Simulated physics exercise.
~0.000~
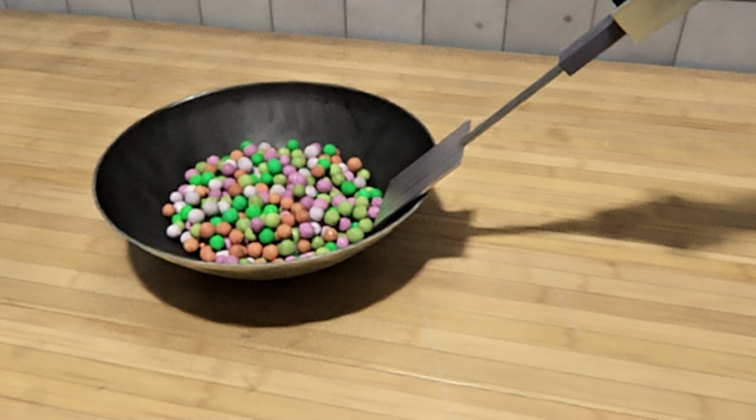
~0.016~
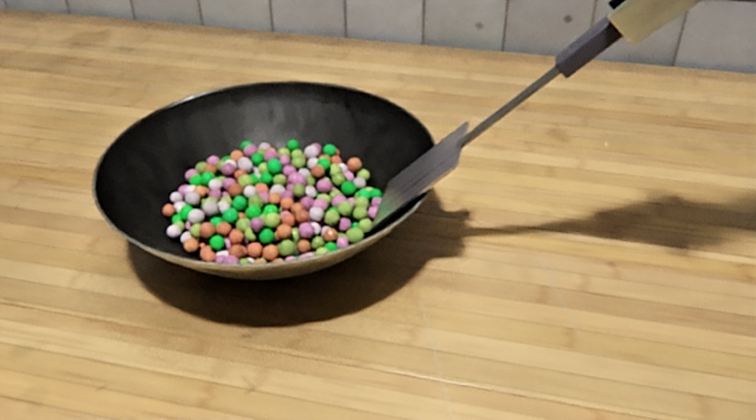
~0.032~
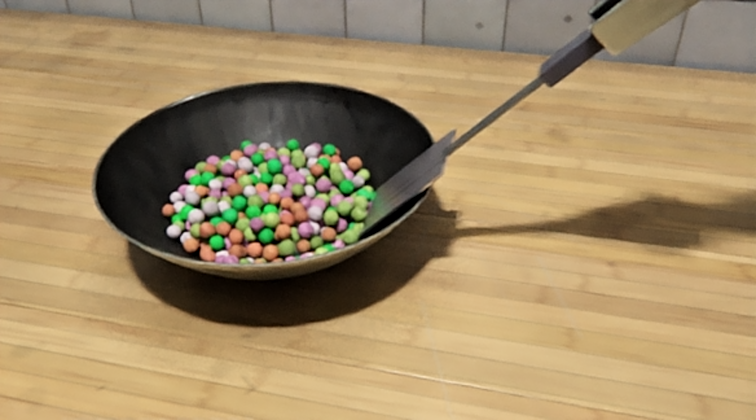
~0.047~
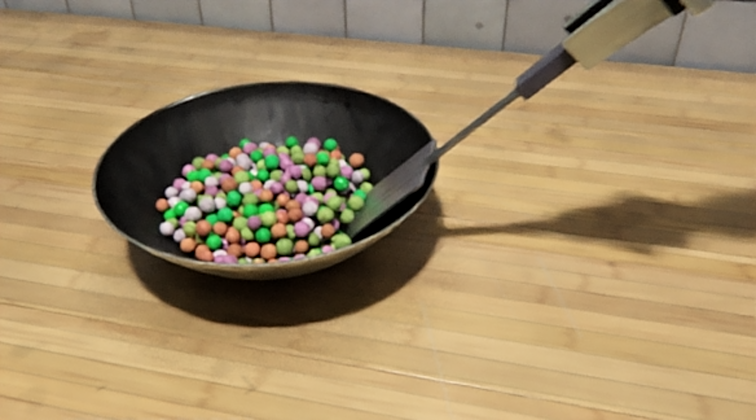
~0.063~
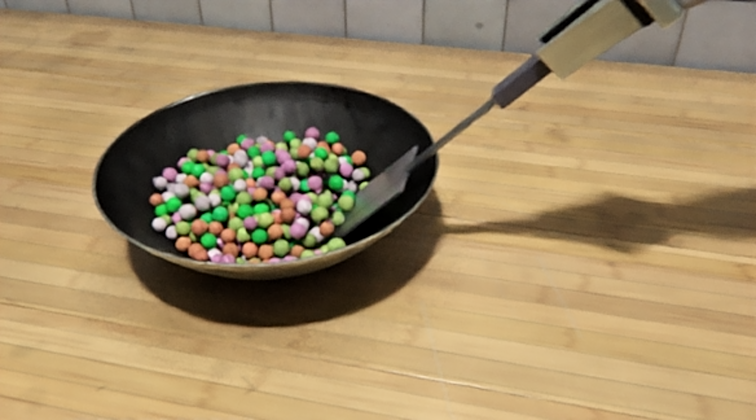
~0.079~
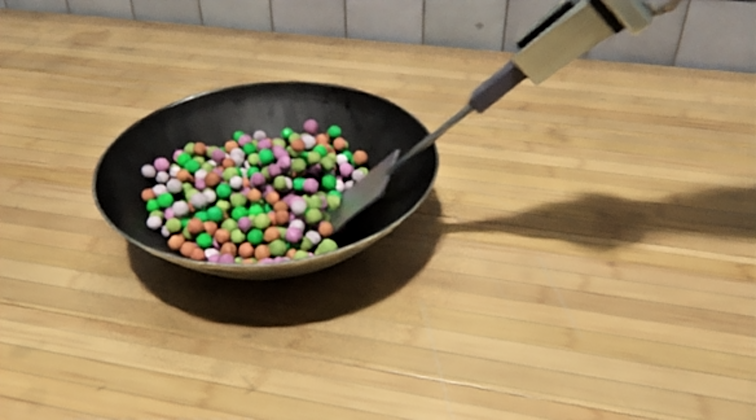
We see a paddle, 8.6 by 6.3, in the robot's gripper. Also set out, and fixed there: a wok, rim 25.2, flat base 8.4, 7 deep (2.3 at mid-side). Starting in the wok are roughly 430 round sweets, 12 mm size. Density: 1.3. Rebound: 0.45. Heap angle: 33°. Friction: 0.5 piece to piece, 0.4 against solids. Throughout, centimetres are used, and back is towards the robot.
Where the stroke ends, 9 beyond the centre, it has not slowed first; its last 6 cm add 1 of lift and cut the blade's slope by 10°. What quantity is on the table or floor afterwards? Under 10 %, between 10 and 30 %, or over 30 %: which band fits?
The band that fits is over 30 %.
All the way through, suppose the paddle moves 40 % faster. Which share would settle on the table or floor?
The share on the table or floor would be about 45 percent.
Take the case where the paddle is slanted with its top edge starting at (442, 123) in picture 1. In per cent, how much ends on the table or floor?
40 percent or thereabouts.
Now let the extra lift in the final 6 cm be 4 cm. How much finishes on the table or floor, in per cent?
Roughly 35 per cent.
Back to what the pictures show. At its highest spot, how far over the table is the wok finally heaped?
Height at rest: Roughly 6.5 cm.
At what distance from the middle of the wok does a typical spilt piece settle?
Roughly 24 centimetres.
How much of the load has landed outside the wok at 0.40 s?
I'd say close to 15 in a hundred.
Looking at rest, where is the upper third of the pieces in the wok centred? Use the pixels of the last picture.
The centre sits close to (200, 196).
By 0.13 s, sloping 47°, highest piece 7 above the table; 433 in the wok.
By 0.17 s, sloping 44°, highest piece 9 above the table; 432 in the wok, 1 on the blade or in flight.
By 0.40 s, sloping 37°, highest piece 11 above the table; 258 in the wok, 66 on the table or floor, 109 on the blade or in flight.
By 1.45 s, sloping 37°, highest piece 8 above the table; 258 in the wok, 175 on the table or floor.
Final count, 258 in the wok, 175 on the table or floor. That is 40 % on the table or floor.
